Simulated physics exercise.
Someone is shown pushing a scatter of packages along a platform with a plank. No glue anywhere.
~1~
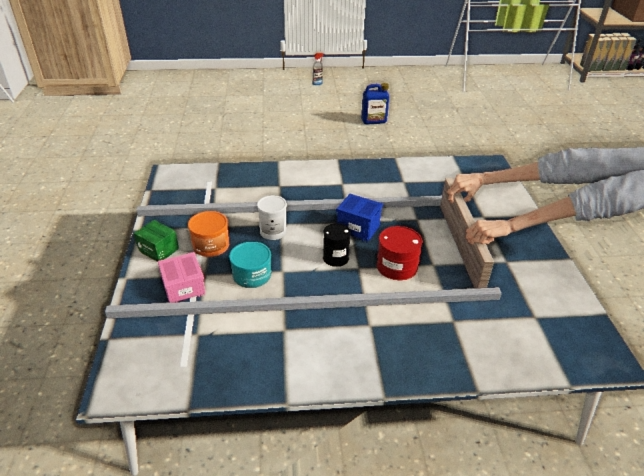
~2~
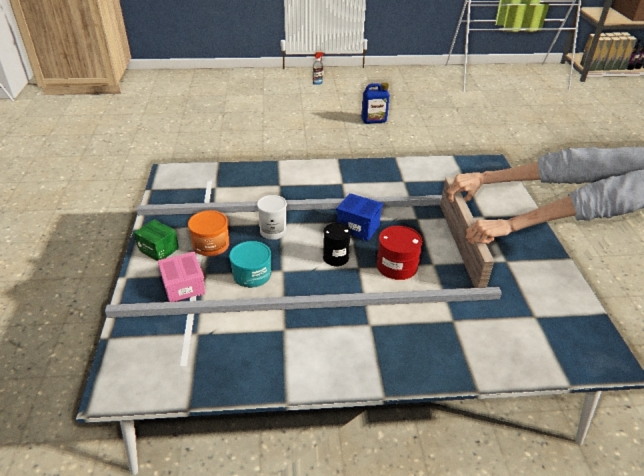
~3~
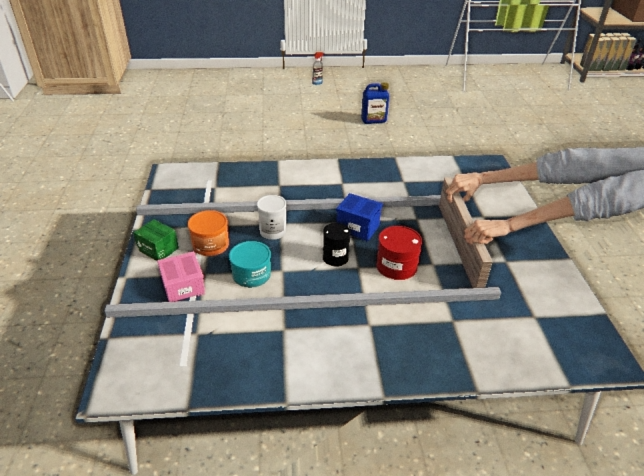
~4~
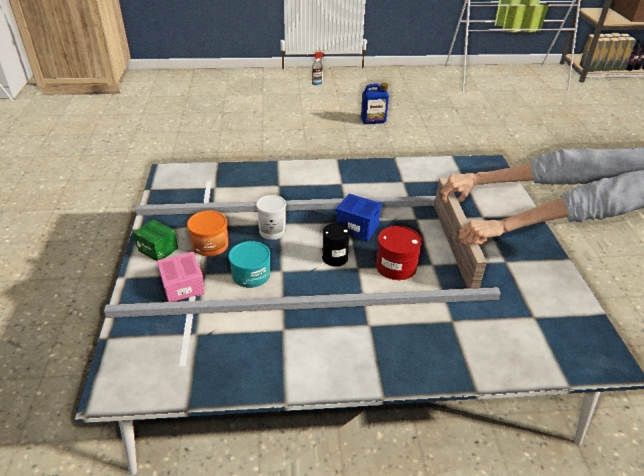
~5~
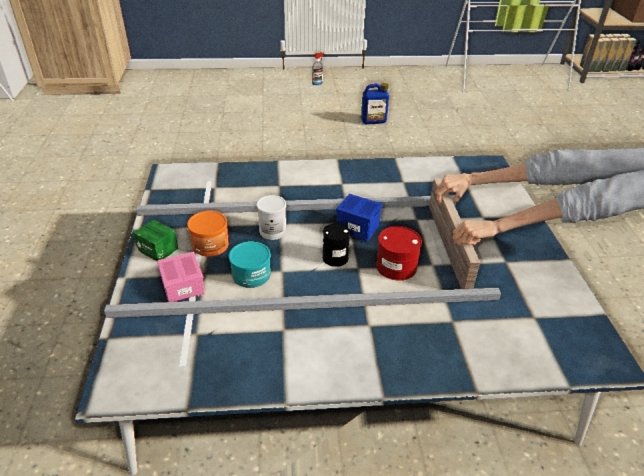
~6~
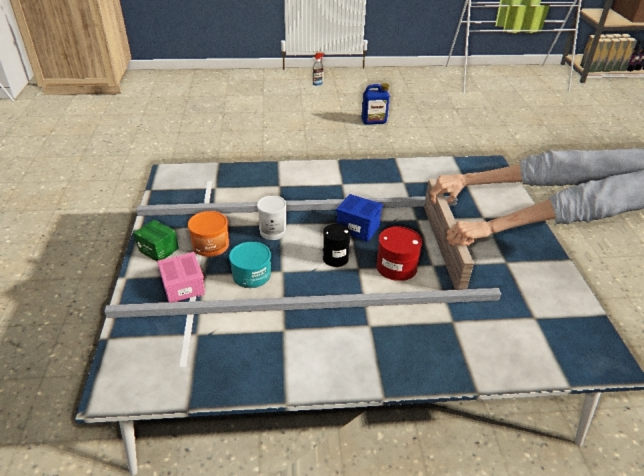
A wooden plank, gripped by two hands at the right, slid slightly left between two rails on a checkered table, while the colourful scatter of boxes, pails and canisters in front of it stayed still.
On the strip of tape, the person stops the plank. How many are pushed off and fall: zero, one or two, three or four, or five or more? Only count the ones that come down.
My prediction is one or two fallers.
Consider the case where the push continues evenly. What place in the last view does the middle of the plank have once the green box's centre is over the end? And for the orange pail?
First one: Around (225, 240). Other one: Around (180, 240).
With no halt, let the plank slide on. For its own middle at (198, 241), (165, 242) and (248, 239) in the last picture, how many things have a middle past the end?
Place by place, 2, 5 and 0.
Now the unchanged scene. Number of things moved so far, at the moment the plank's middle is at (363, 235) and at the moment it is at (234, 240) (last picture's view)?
By the first moment it's 3, by the second it's 8.
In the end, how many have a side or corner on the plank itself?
Contact count: 3.
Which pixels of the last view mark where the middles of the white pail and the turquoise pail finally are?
Going in order, first (150, 216) and next (131, 269).
Soon after, none off yet; green box at rest near (157, 241); pink tote at rest near (182, 278); orange pail at rest near (209, 234).
After that, none off yet; green box at rest near (157, 241); pink tote at rest near (182, 278); orange pail displaced a little near (204, 235).
In the end, the number that fall off is one or two; gone, pink tote and green box.
